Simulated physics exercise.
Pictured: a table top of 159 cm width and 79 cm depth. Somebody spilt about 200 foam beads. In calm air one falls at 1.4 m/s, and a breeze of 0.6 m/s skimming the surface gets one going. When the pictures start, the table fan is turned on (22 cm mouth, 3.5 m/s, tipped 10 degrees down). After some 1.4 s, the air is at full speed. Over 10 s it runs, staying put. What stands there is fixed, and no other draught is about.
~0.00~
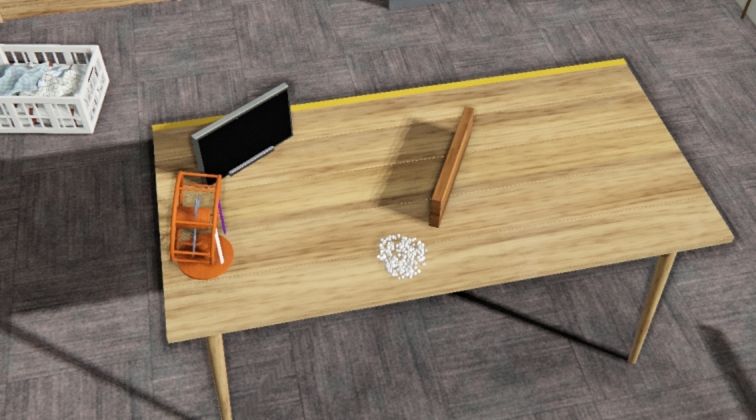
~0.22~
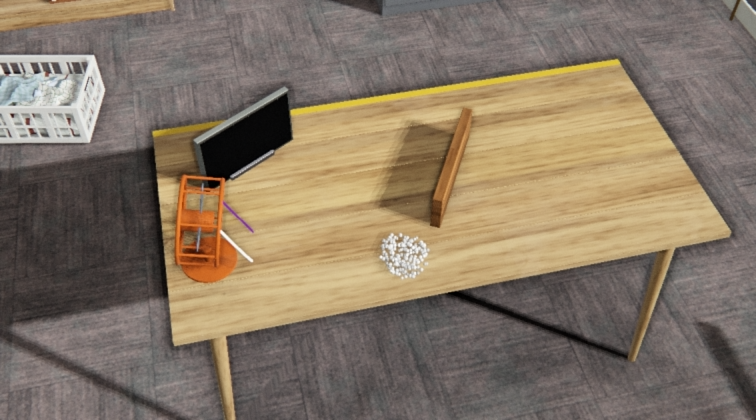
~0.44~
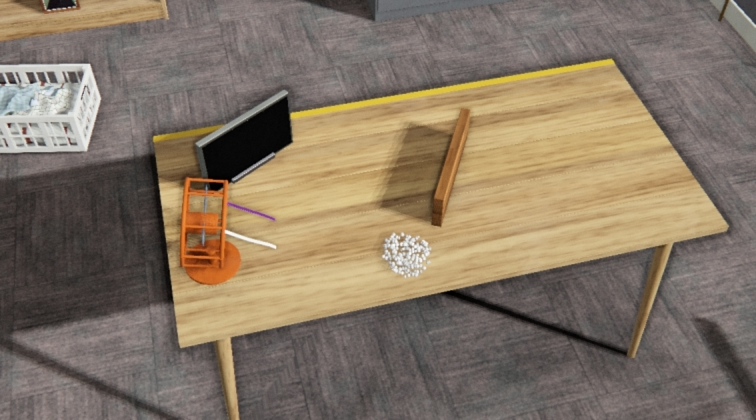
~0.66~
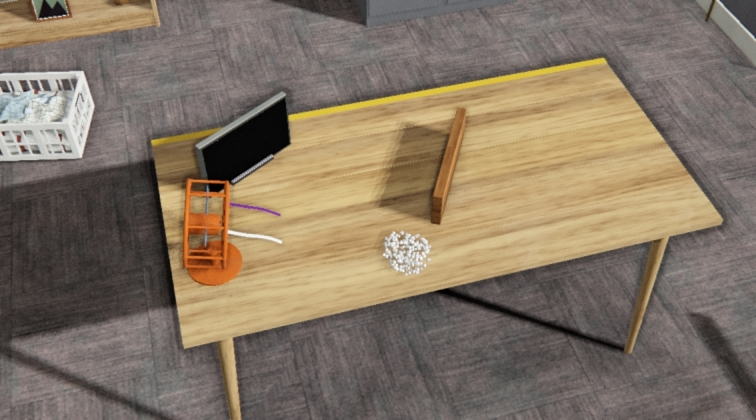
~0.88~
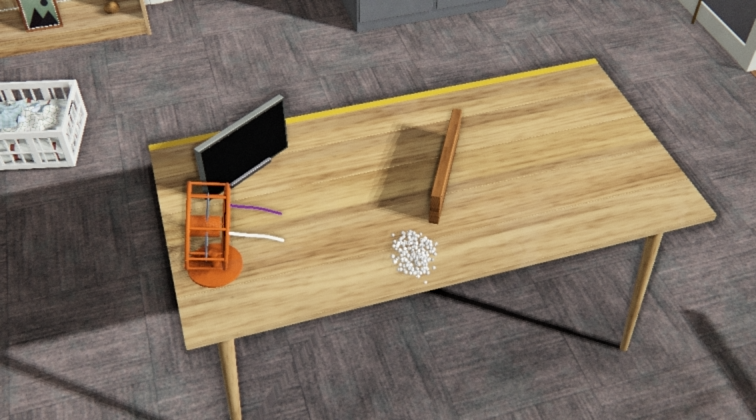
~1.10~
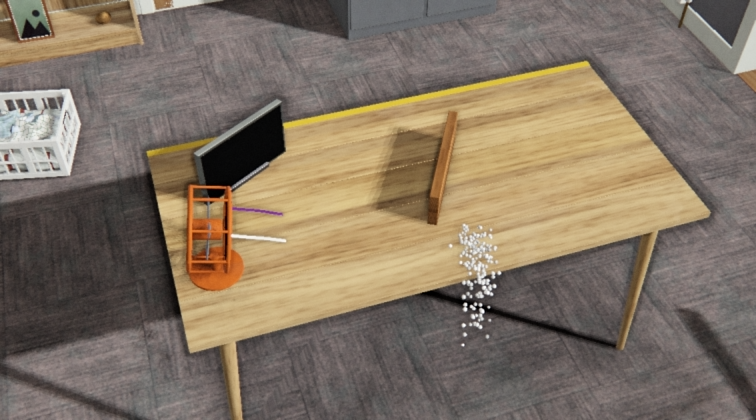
Purple and white streamers on an orange fan swing out to the right beside a laptop on a wooden table, then a pile of small white beads, at first still, shifts and scatters rightward past an upright board.
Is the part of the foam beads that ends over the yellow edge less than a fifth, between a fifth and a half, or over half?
Band: Under-fifth.
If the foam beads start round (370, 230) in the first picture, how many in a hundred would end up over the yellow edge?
Share at the end: About 60 %.
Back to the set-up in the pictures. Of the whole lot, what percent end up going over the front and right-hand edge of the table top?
About 90 % front, about 10 % right-hand.
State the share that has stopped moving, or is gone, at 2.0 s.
That works out to some 90 %.
After 2.0 s, 0 % are over the yellow edge; 91 % have settled or left.
After 3.2 s, 0 % are over the yellow edge; 92 % have settled or left.
After 5.5 s, 0 % are over the yellow edge; 99 % have settled or left.
After 10.0 s, at the end, 0 % are over the yellow edge.
